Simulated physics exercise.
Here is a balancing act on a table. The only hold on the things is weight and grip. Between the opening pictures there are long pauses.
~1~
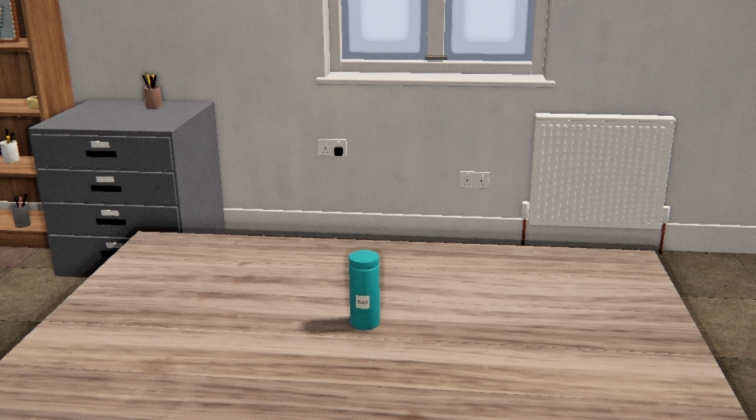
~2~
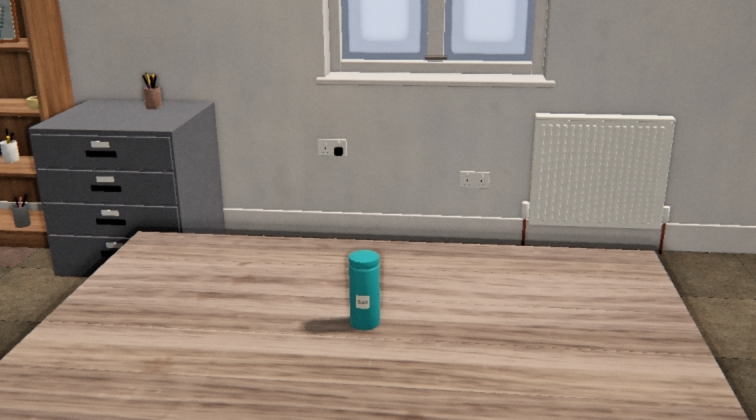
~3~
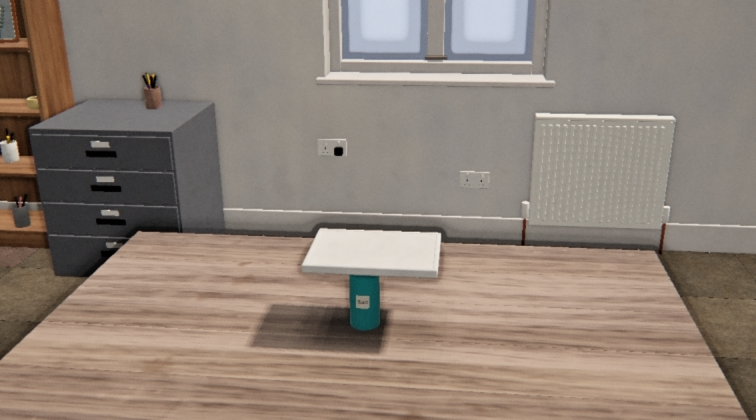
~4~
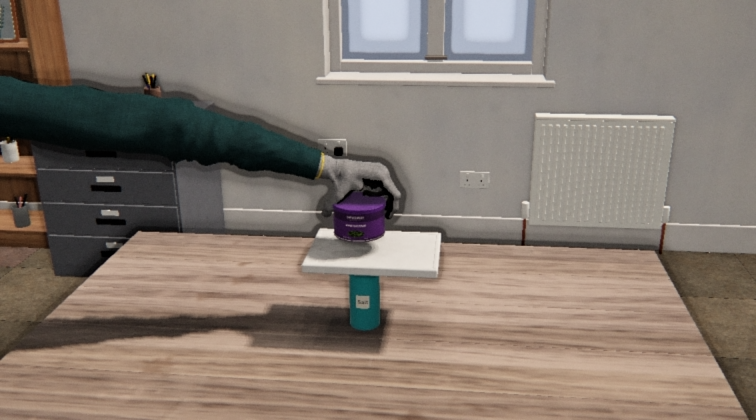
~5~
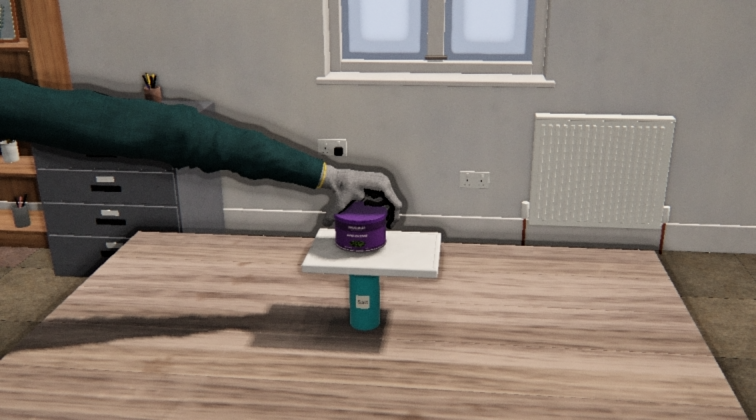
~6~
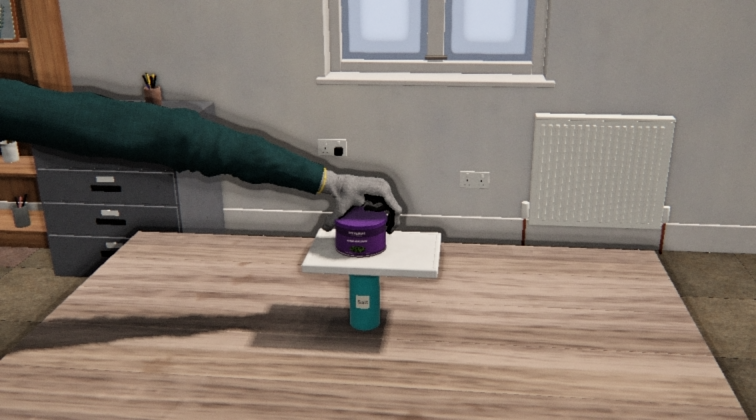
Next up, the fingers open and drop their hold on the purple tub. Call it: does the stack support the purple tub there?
Yes, it does.
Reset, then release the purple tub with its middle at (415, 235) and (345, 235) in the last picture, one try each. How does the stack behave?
Try one, the stack collapses; try two, it stays standing.
Then, 0.20 s past the last view, nothing moves.
Then, 0.40 s past the last view, purple tub resting near (361, 232).
Finally, all 3 still in place. Final places as the last picture's camera would see them, purple tub near (361, 232). The stack stays up.
